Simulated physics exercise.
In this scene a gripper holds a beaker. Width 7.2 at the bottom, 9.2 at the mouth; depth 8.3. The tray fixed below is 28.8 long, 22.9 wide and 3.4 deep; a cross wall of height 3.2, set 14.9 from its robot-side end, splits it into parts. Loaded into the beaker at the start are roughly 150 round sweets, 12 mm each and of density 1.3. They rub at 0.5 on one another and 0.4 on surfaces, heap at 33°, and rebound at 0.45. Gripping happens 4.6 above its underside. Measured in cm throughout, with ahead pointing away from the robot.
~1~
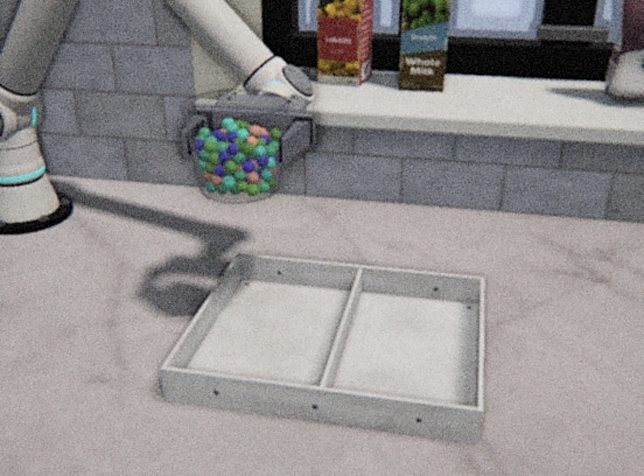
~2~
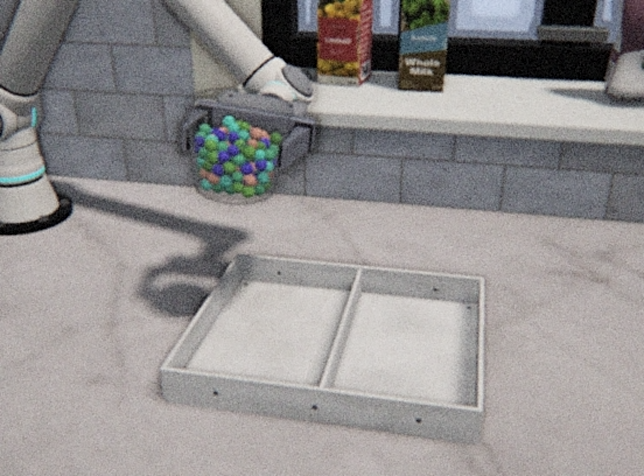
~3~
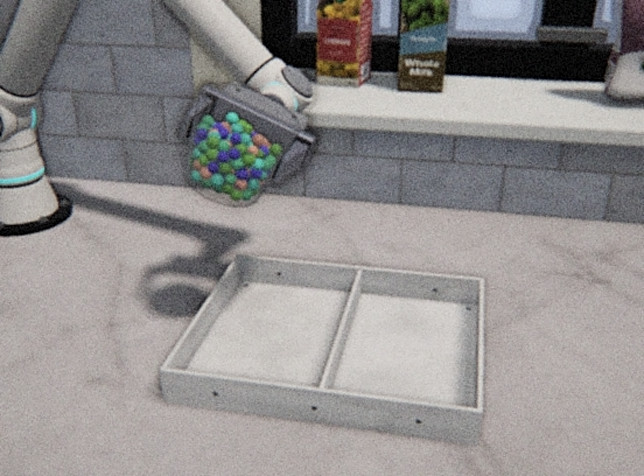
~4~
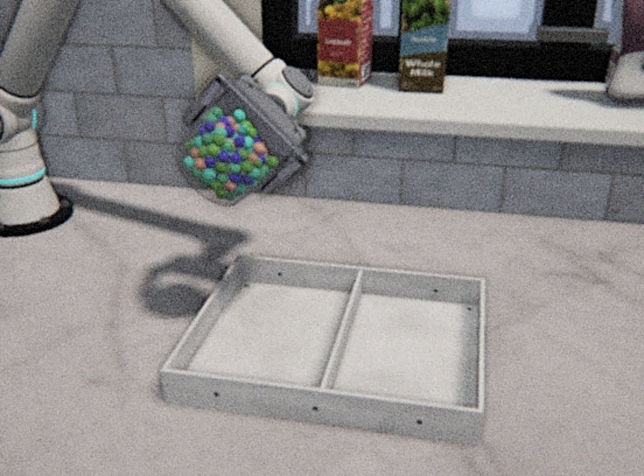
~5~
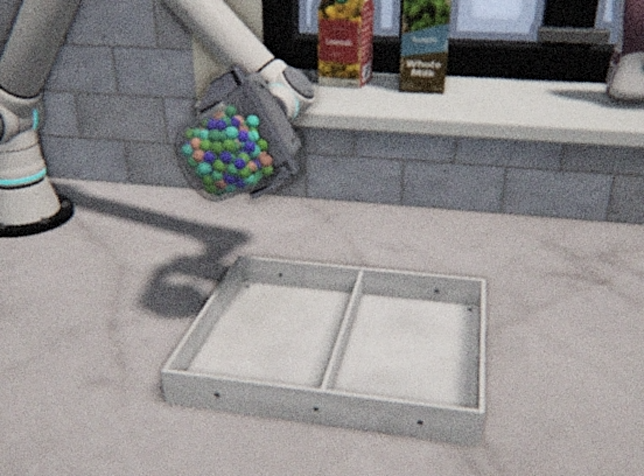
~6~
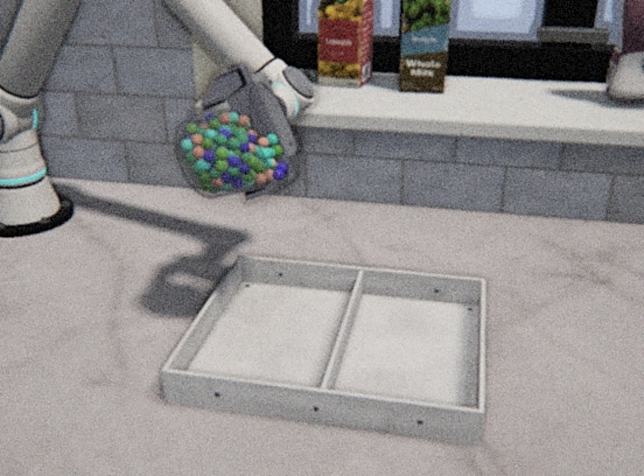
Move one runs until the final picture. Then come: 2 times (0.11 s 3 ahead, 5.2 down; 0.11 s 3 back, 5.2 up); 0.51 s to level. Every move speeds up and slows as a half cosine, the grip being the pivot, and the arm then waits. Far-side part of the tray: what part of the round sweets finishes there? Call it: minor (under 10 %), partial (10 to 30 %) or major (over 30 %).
My call is partial.
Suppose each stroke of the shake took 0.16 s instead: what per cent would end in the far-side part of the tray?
Then about 0 per cent.
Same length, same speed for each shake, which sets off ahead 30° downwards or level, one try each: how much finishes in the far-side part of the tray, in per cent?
30 and 65 %.
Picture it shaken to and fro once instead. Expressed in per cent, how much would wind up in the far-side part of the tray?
Roughly 5 percent.
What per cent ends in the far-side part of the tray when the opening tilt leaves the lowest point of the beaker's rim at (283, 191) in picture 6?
Roughly 45 percent, give or take.
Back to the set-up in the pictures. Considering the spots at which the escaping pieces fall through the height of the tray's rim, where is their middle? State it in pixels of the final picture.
Centre: Roughly (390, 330).
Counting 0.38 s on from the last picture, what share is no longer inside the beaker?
Around 10 percent at that moment.
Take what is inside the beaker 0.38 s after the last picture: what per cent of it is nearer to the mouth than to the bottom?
Something near 50 per cent is there.
Then, 0.38 s on, tilted 67° forward, highest piece 20 above the table; 139 in the beaker, 4 in the far-side part, 9 in flight or on a rim.
Then, 0.76 s on, tilted 20° forward, highest piece 23 above the table; 120 in the beaker, 25 in the far-side part, 5 in the robot-side part, 1 on the table or floor, 1 in flight or on a rim.
Then, 1.15 s on, level, highest piece 25 above the table; 120 in the beaker, 25 in the far-side part, 5 in the robot-side part, 2 on the table or floor.
Then, 2.20 s on, level, highest piece 25 above the table; 120 in the beaker, 25 in the far-side part, 5 in the robot-side part, 2 on the table or floor.
In the end, 120 in the beaker, 25 in the far-side part, 5 in the robot-side part, 2 on the table or floor. That is 16 % in the far-side part of the tray.
